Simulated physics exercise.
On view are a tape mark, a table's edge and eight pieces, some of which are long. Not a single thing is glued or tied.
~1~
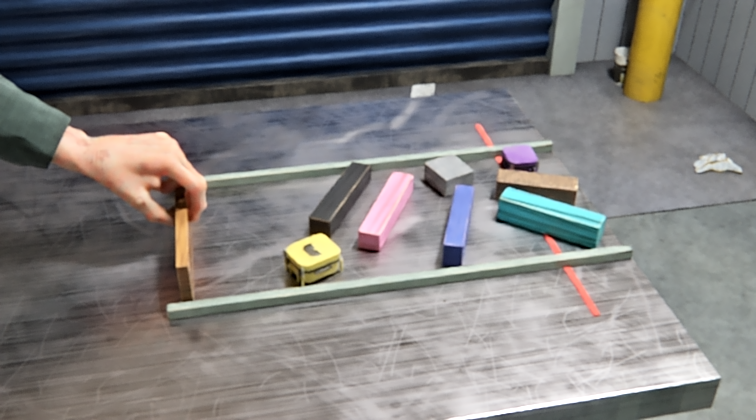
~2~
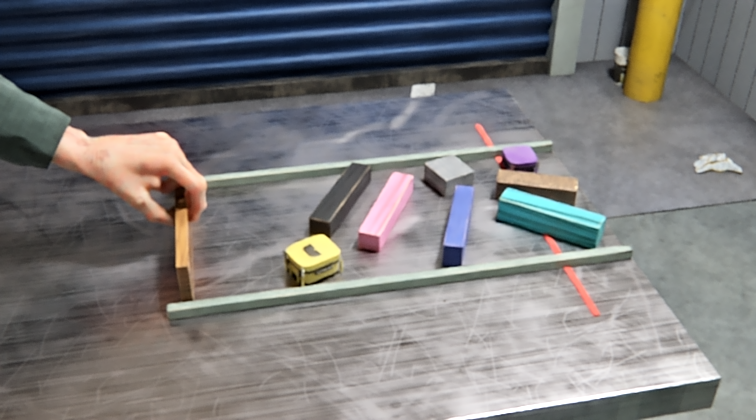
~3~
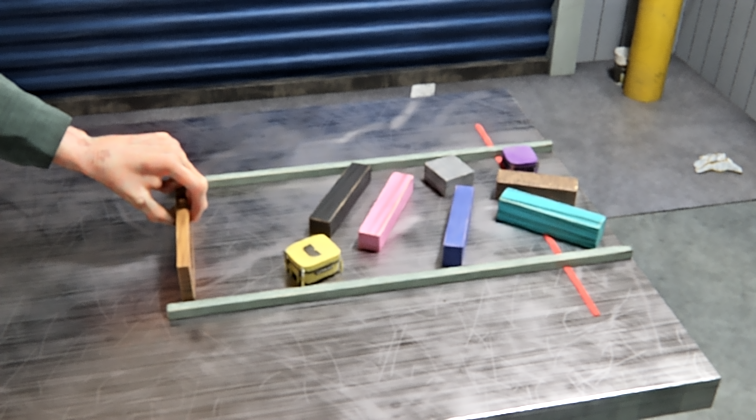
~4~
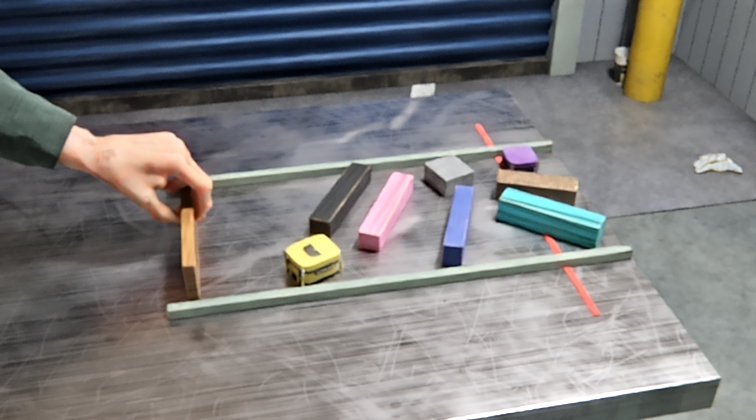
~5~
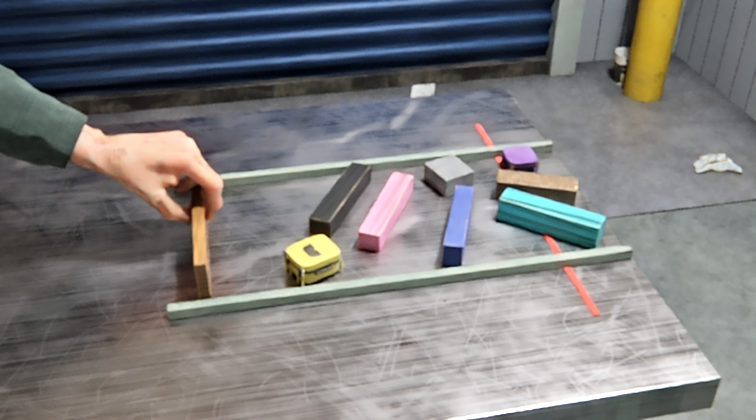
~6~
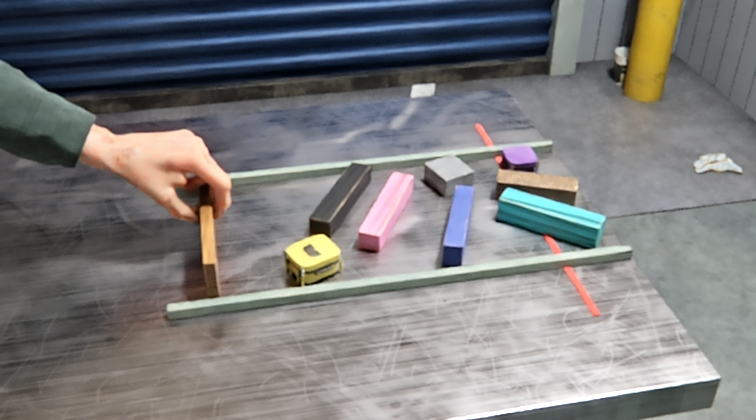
Hand holding a wooden board still on a metal table, then sliding it slightly right toward scattered coloured blocks that stay motionless.
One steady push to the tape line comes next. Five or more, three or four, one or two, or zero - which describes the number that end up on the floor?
That would be three or four.
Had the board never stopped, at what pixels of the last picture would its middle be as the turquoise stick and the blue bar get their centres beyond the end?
Its middle is about (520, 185) and about (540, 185).
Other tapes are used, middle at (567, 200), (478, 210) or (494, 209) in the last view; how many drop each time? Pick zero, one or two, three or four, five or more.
Counts as listed: Five or over / none at all / not one.
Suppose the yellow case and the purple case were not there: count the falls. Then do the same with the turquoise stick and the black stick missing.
The count is 2 in one try and 1 in the other, in that order.
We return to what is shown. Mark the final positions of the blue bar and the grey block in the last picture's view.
In the last picture the first middle sits at (593, 210) and the other at (556, 156).
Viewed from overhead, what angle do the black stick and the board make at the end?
Some 0 degrees.
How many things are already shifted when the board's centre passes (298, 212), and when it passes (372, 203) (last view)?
The number moved is 1 and then 3.
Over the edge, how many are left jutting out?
The figure is 1.
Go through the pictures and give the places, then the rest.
Purple case (519, 163); brown bar (536, 188); turquoise stick (550, 218); board (184, 224); tape (528, 204), in the first picture.
Brown bar (536, 188); grey block (449, 175), in the second picture.
Turquoise stick (550, 218); blue bar (459, 225), in the third picture.
Purple case (519, 163); pink stick (387, 210), in the fourth picture.
Brown bar (536, 188); yellow case (314, 262), in the fifth picture.
Purple case (519, 163); brown bar (536, 188); turquoise stick (550, 218); board (208, 222); tape (528, 204), in the sixth picture.
A little later, none off yet; purple case at rest near (519, 163); brown bar at rest near (536, 188); turquoise stick at rest near (550, 218).
When it is over, the number that fall off is three or four; down, turquoise stick, brown bar and purple case.
